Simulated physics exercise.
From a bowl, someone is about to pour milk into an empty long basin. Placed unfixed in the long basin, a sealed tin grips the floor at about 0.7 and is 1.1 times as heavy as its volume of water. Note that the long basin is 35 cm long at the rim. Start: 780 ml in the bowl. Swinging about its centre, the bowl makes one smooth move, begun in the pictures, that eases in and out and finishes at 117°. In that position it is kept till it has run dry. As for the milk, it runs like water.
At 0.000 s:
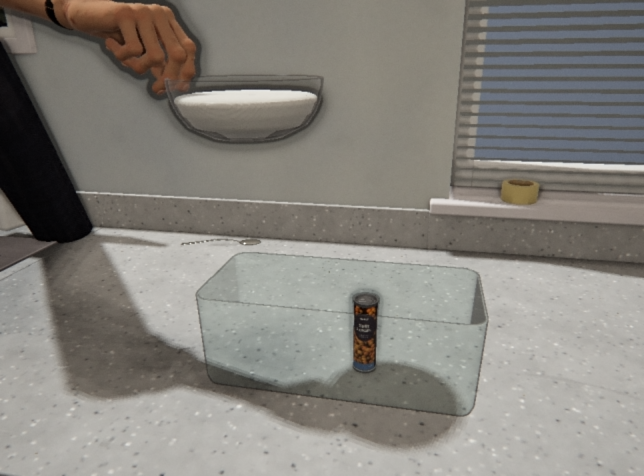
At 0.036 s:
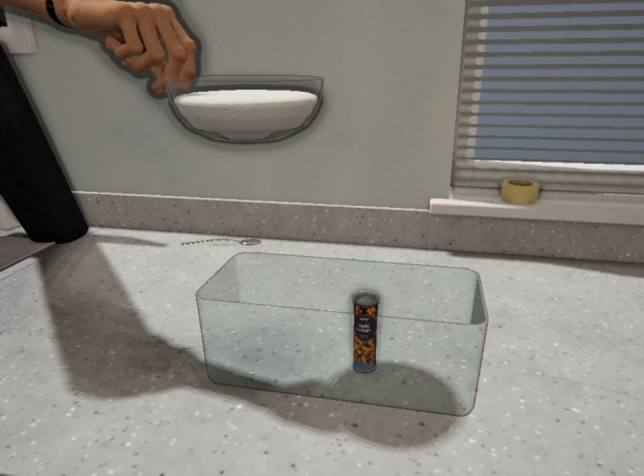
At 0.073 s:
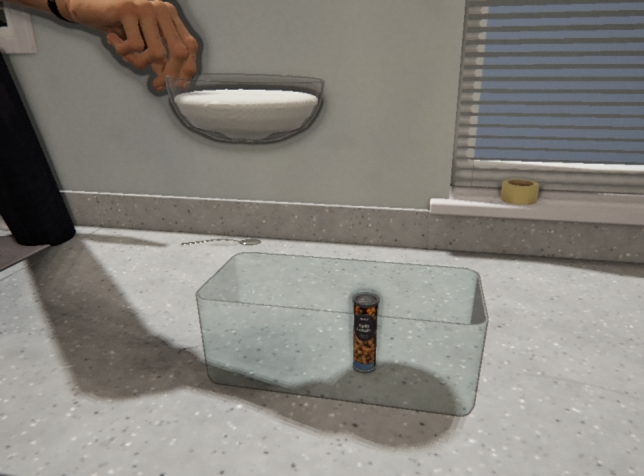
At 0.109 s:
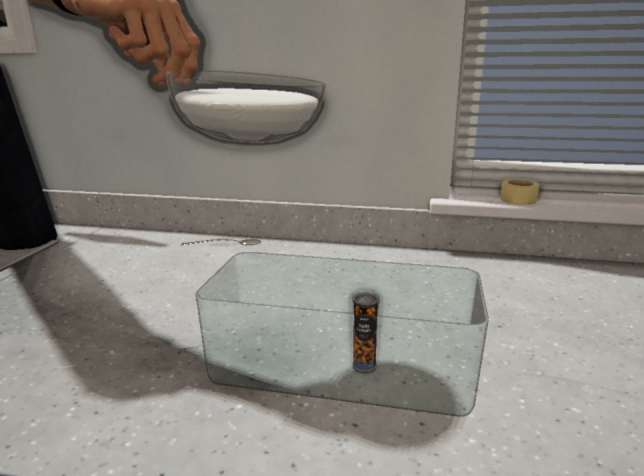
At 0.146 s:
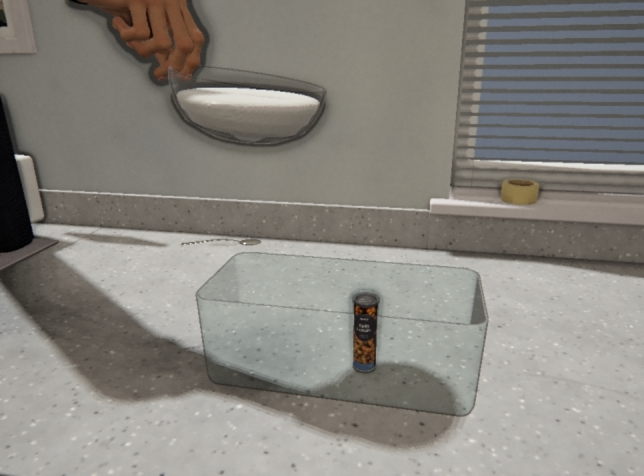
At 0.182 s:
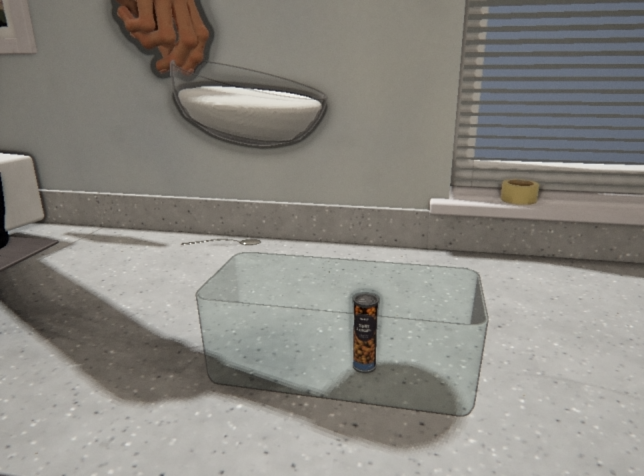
A hand at the upper left holds a clear bowl of white milk above a pale speckled countertop, seen from slightly above by a still camera. Below it stands a clear, empty long basin, with a dark tin with orange markings at its right part, and a yellow roll of tape on the sill beneath blinds. The hand slowly tilts the bowl slightly down to the right, while a dark shape slides leftward at the left edge.
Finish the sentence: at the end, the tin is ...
Standing on its base.
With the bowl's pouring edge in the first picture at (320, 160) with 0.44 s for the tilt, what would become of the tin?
Then it tips over.
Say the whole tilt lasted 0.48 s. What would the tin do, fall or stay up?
After the tilt, the tin has tipped over.
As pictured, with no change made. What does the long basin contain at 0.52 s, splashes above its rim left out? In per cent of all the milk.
Some 10 per cent.
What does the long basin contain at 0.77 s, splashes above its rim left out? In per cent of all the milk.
I reckon close to 94 per cent.
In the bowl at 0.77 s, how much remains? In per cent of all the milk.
Some 0 per cent.
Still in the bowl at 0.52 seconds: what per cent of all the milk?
Roughly 18 percent.
By 0.52 s the tilt is 84° and 17 per cent is still to pour; the tin stands where it began.
By 0.77 s the tilt is 116° and 0 per cent is still to pour; the tin stands where it began.
By 1.03 s the tilt is 117° and 0 per cent is still to pour; the tin stands where it began.
By 1.31 s the tilt is 117° and 0 per cent is still to pour; the tin stands where it began.
At rest the tin stands where it began.
